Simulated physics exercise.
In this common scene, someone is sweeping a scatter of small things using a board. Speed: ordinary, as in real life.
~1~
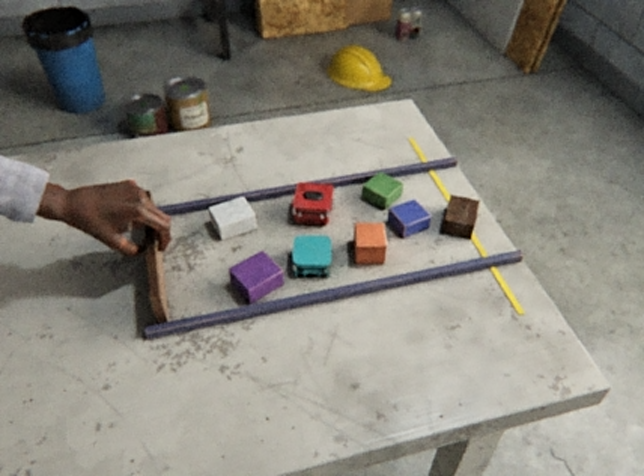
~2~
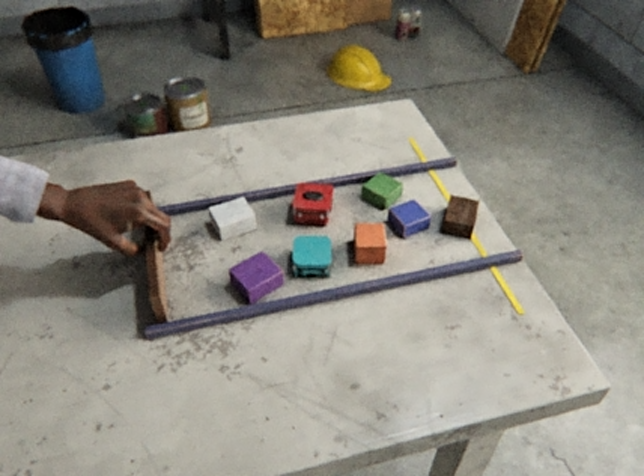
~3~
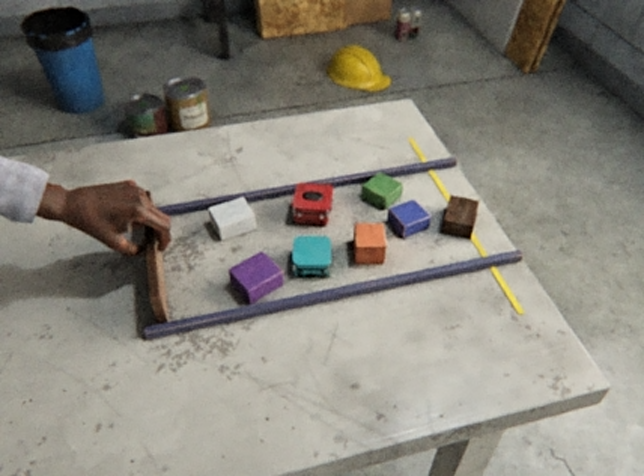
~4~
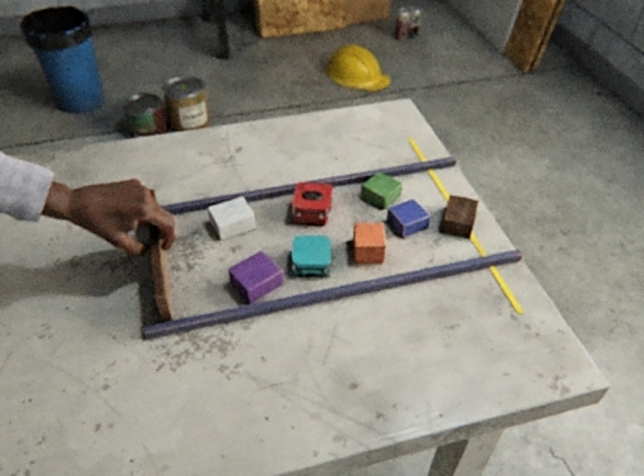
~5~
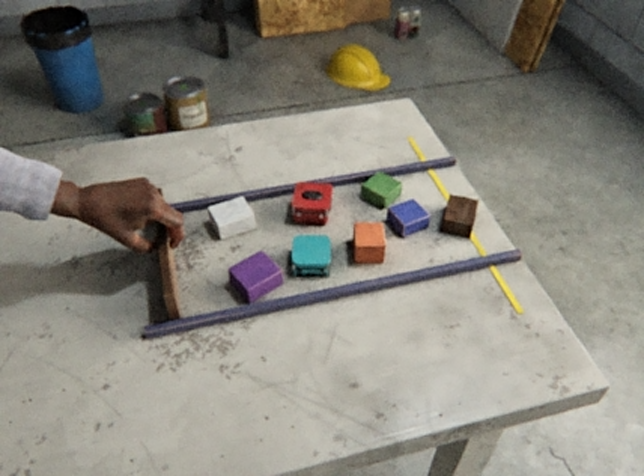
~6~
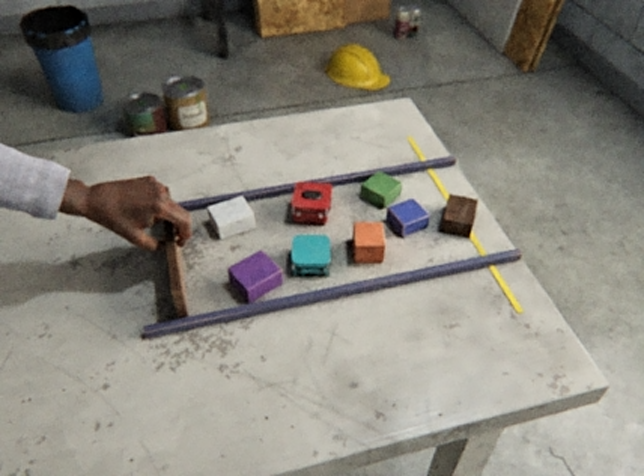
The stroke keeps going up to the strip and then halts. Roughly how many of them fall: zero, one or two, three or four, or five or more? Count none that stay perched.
I expect the edge to claim at least five.
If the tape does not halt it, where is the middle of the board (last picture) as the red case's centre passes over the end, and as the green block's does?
The red case puts it at (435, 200), the green block at (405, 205).
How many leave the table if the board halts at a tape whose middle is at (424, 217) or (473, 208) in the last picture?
It would be 3 and 8.
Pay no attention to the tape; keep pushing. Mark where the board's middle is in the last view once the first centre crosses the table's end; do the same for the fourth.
First: Around (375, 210). Next: Around (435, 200).
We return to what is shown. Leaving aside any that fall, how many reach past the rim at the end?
As for overhanging, the count is 2.
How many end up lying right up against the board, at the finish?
Number in contact with it: 2.
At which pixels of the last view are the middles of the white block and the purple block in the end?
The first near (459, 180), the second near (499, 238).
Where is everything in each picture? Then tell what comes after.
The first frame shows brown box (461, 216); blue block (409, 218); green block (383, 190); board (154, 254); tape (458, 212).
The second frame shows blue block (409, 218); white block (233, 218).
The third frame shows green block (382, 190); board (154, 254).
The fourth frame shows brown box (460, 216); red case (313, 204).
The fifth frame shows blue block (408, 218); purple block (256, 276).
The sixth frame shows brown box (459, 215); blue block (408, 217); green block (381, 189); board (174, 249); tape (456, 211).
Early on, none off yet; brown box at rest near (459, 215); blue block at rest near (408, 217); green block at rest near (381, 189).
A while later, none off yet; brown box moving near (467, 215); blue block travelled about its own width near (437, 201); green block travelled about its own width near (417, 185).
Further along, one off so far; brown box in the air near (497, 292); blue block leaning well over near (487, 187); green block leaning a little near (471, 168).
Finally, the number that fall off is five or more; lost, turquoise case, red case, orange block, green block, blue block and brown box.
